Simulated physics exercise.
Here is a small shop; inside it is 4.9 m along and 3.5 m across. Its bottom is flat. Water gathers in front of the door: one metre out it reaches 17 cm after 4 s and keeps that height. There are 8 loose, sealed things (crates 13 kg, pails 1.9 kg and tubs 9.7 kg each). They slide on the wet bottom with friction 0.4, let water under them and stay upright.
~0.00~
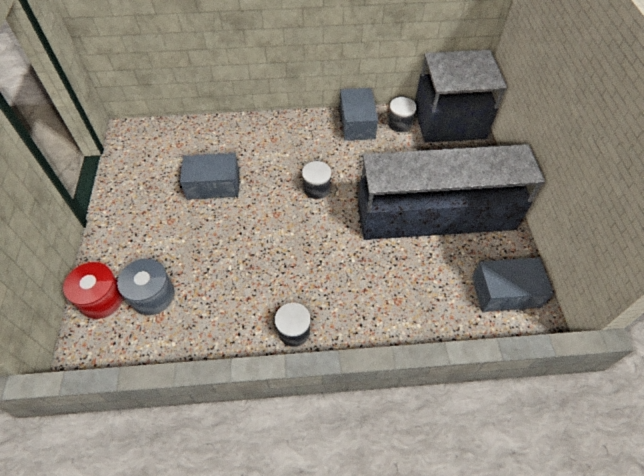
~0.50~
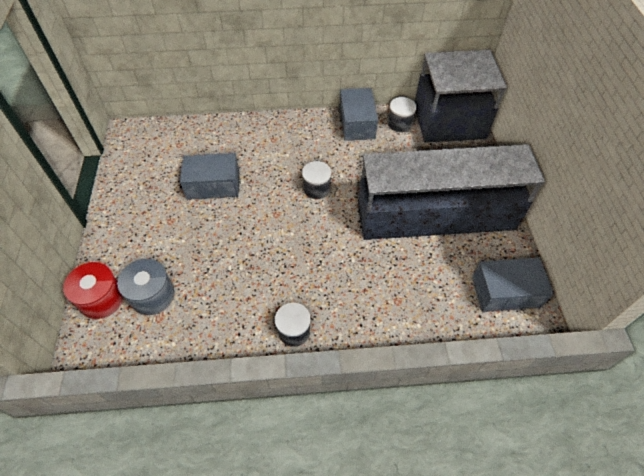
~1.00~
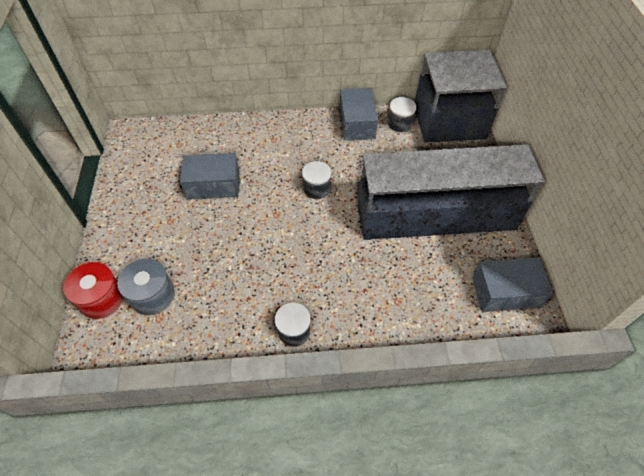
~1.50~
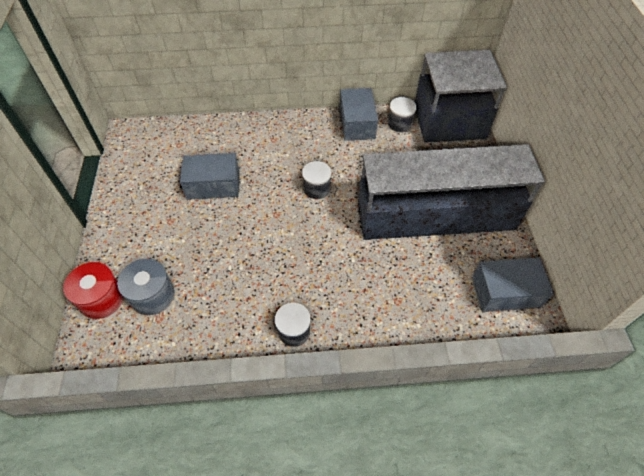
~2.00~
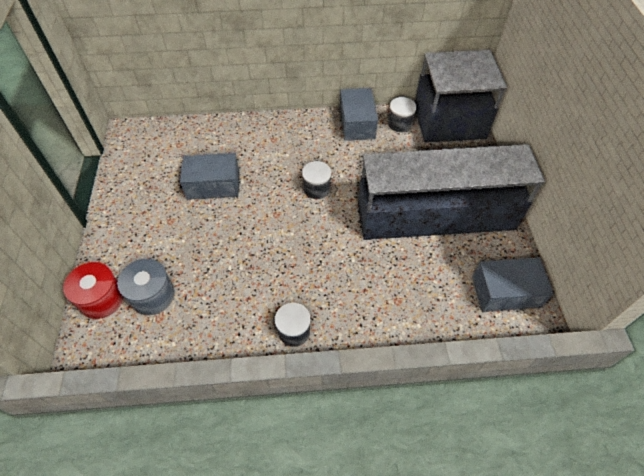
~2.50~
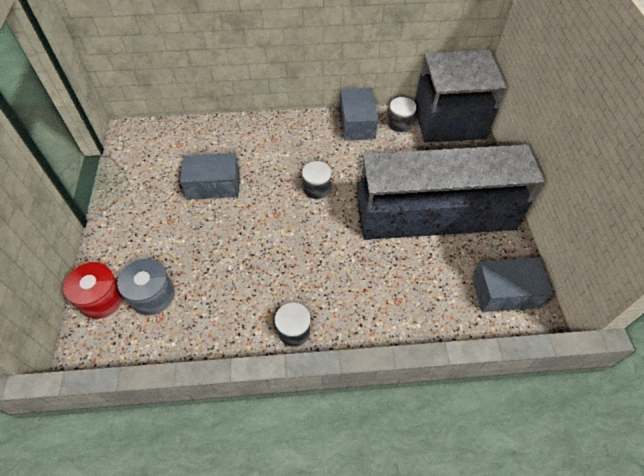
In this clip, greenish water spreads over the ground outside a small walled room with a speckled floor, then a little edges in through the doorway at left, while the red tub, grey tub, pails and blocks stay still.
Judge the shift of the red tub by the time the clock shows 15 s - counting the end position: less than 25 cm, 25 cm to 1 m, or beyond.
Red tub holds its place.
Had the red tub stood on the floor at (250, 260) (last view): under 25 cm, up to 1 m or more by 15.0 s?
It is nudged along.
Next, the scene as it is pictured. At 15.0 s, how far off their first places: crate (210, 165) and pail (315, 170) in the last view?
In turn: 200 cm, 200 cm.
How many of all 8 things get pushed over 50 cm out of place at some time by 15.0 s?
That makes 4.
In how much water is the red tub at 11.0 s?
Roughly 2 cm.
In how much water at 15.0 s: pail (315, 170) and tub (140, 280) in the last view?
Roughly 7 and 5 cm.
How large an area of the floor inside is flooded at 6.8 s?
About 11.5 m2.
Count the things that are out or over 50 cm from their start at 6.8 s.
2 of them.
After 3.5 s the red tub is near (88, 282), 0.0 m from its start, aground; 0 afloat.
After 6.8 s the red tub is near (88, 282), 0.0 m from its start, aground; 1 afloat.
After 11.0 s the red tub is near (88, 282), 0.0 m from its start, aground; 6 afloat.
After 15.0 s the red tub is near (88, 282), 0.0 m from its start, aground; 6 afloat.
